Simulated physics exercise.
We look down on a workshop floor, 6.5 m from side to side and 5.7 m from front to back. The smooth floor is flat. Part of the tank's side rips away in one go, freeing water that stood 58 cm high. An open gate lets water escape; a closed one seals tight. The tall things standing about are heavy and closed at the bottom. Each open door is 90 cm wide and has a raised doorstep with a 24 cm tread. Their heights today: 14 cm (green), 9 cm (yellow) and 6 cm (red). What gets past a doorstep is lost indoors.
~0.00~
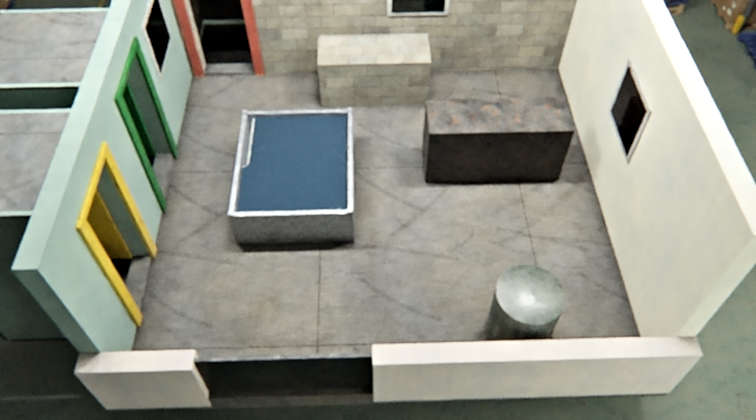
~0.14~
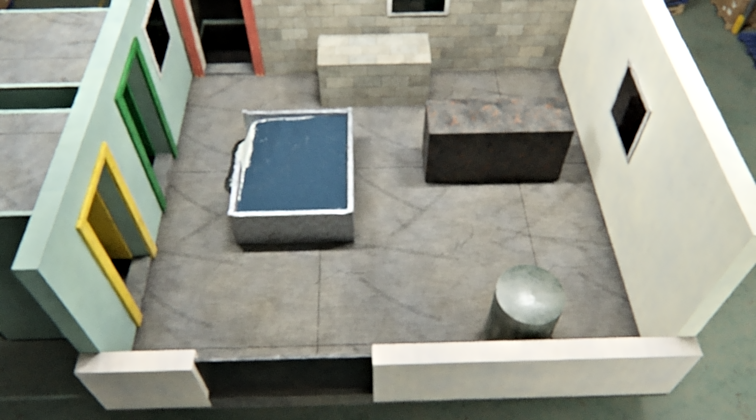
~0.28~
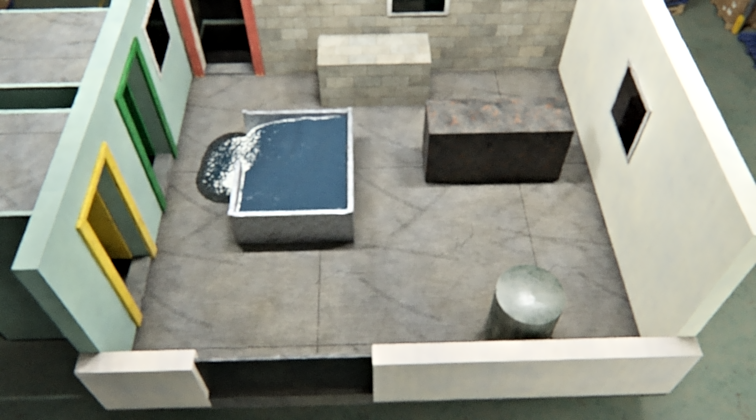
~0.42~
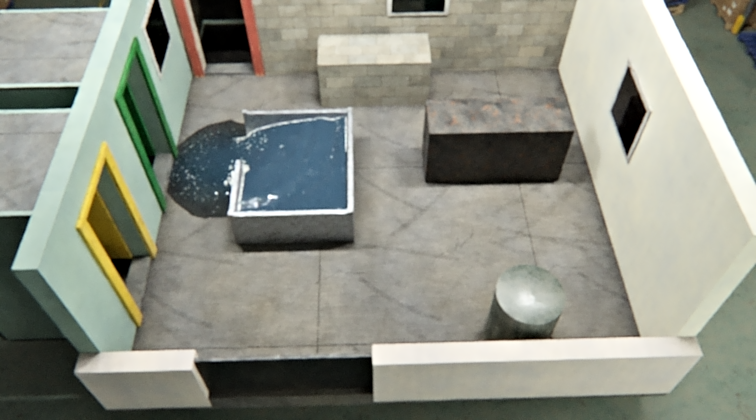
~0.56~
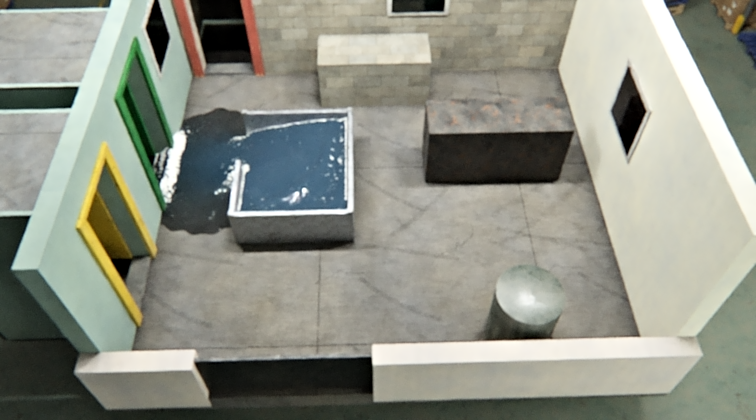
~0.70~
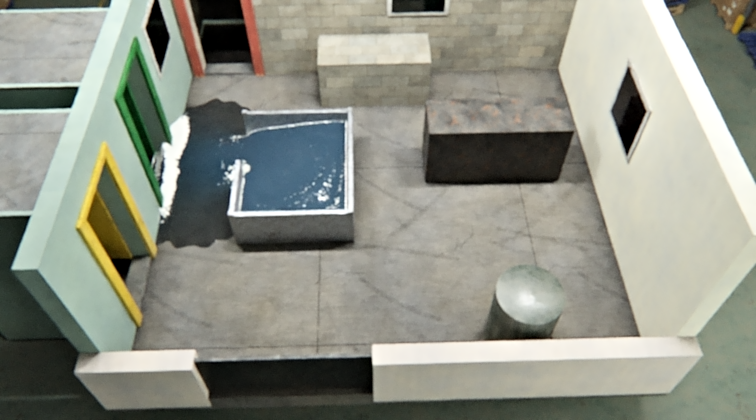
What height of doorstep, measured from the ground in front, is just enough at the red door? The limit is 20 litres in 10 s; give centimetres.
It would have to be roughly 22 cm high.
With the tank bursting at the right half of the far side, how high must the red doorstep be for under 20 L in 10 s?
Then roughly 12.5 cm.
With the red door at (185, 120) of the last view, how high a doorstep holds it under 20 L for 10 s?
Roughly 20 cm.
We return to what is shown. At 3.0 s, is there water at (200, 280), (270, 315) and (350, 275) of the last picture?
In turn: Wet, under water, still dry.
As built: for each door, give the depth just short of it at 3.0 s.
Depths in cm: Green 22, yellow 4, red 18.
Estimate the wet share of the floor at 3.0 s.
Near 30 per cent is wet.
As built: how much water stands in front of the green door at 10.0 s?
Roughly 6.5 cm deep.
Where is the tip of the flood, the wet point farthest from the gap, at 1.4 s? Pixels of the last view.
Near (140, 317).
After 1.4 s water covers 15 % of the floor, deepest (38 cm) near (174, 164); 8 cm at the red door, 1 litre in over its 6 cm doorstep.
After 3.0 s water covers 30 % of the floor, deepest (24 cm) near (172, 172); 18 cm at the red door, 128 litres in over its 6 cm doorstep.
After 10.0 s water covers 85 % of the floor, deepest (9 cm) near (192, 80); 8 cm at the red door, 287 litres in over its 6 cm doorstep.
At the red door as built, the water arrived by 1.4 s and peaked near 21 cm at 2.0 s.
With a doorstep of 18 cm, 44 litres would have come in within the 10 s; with 24 cm, 14 litres. So under 20 litres takes about 22 cm.
